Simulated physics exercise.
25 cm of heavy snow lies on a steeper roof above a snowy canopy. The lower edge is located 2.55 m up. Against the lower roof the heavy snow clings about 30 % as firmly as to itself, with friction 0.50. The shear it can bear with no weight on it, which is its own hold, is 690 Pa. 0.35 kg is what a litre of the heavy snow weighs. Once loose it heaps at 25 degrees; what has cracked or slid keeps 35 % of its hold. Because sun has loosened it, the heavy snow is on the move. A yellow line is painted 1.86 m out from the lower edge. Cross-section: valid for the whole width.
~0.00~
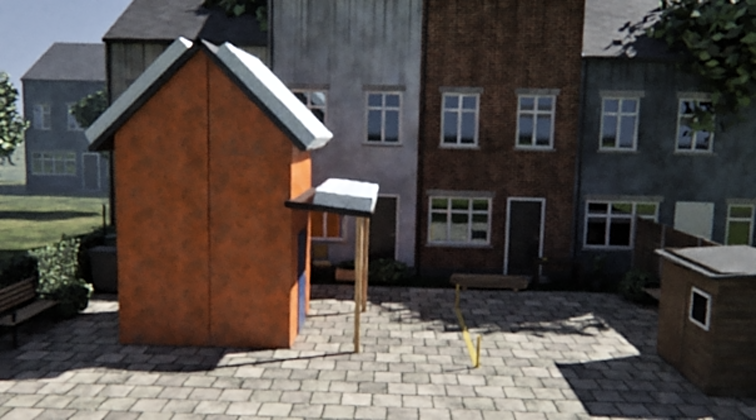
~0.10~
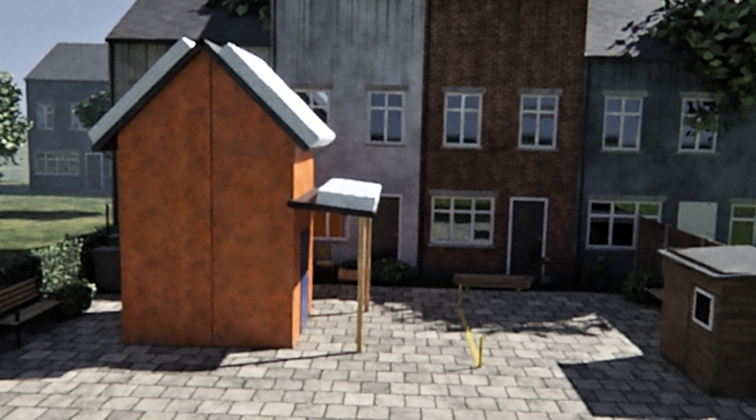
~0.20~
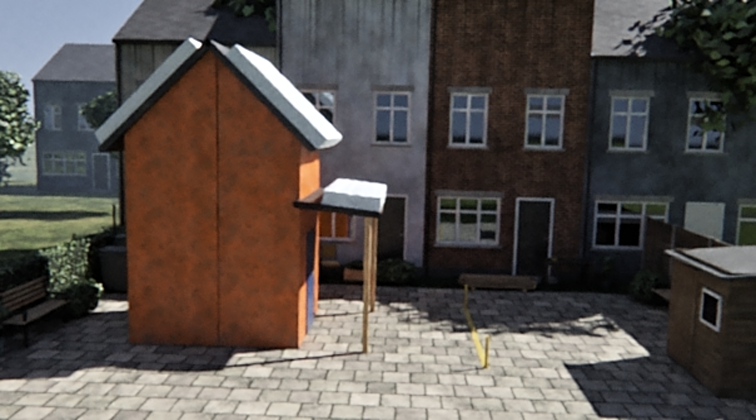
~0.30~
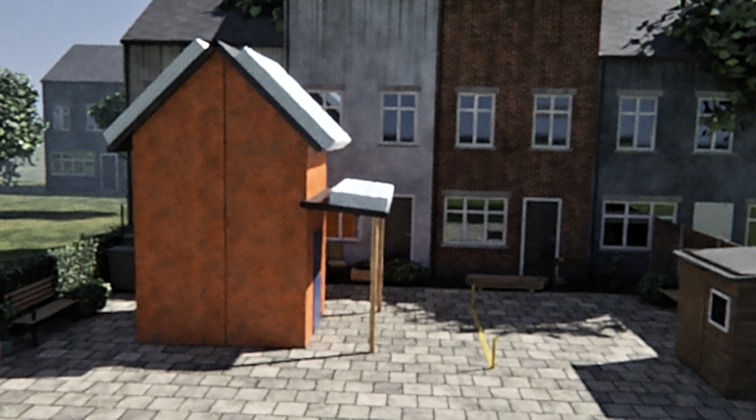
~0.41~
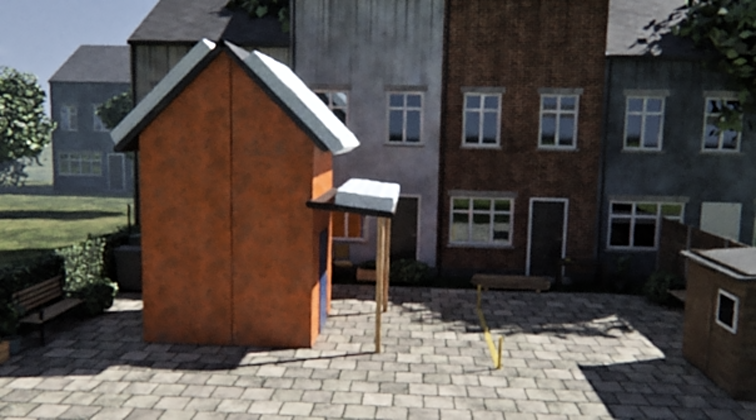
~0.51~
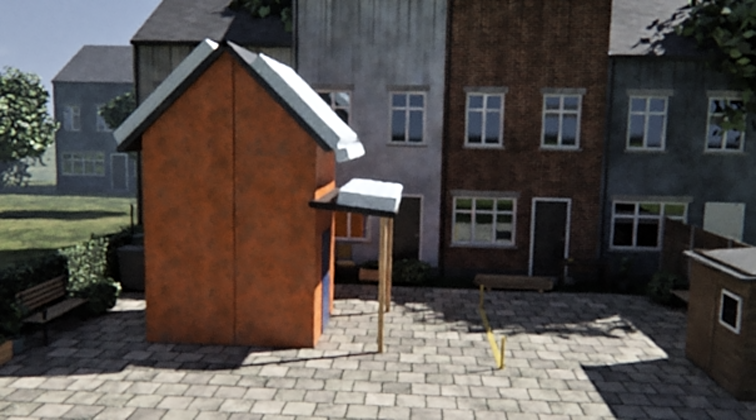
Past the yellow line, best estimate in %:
2 %.
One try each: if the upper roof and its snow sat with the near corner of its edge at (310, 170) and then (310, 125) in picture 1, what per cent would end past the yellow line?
In that order: 0 %, 16 %.
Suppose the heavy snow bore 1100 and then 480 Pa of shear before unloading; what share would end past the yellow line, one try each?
First try roughly 0 per cent, second try roughly 8 per cent.
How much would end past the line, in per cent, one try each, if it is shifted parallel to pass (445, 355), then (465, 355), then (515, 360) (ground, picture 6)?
One by one: 20 in a hundred, 12 in a hundred, 0 in a hundred.
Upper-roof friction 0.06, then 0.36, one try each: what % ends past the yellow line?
I'd expect around 35 percent, then around 16 percent.
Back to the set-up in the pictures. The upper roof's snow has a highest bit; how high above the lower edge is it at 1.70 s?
Roughly 0.8 m.
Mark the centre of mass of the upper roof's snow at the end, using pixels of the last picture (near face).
Near (406, 276).
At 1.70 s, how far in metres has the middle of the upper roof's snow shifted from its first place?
Some 2.2 m.
After 1.06 s, none is below the lower edge and 0 % is past the line.
After 1.70 s, none is below the lower edge and 0 % is past the line.
After 2.35 s, 37 % is below the lower edge and 0 % is past the line.
After 3.00 s, 41 % is below the lower edge and 2 % is past the line.
After 4.40 s, 44 % is below the lower edge and 2 % is past the line.
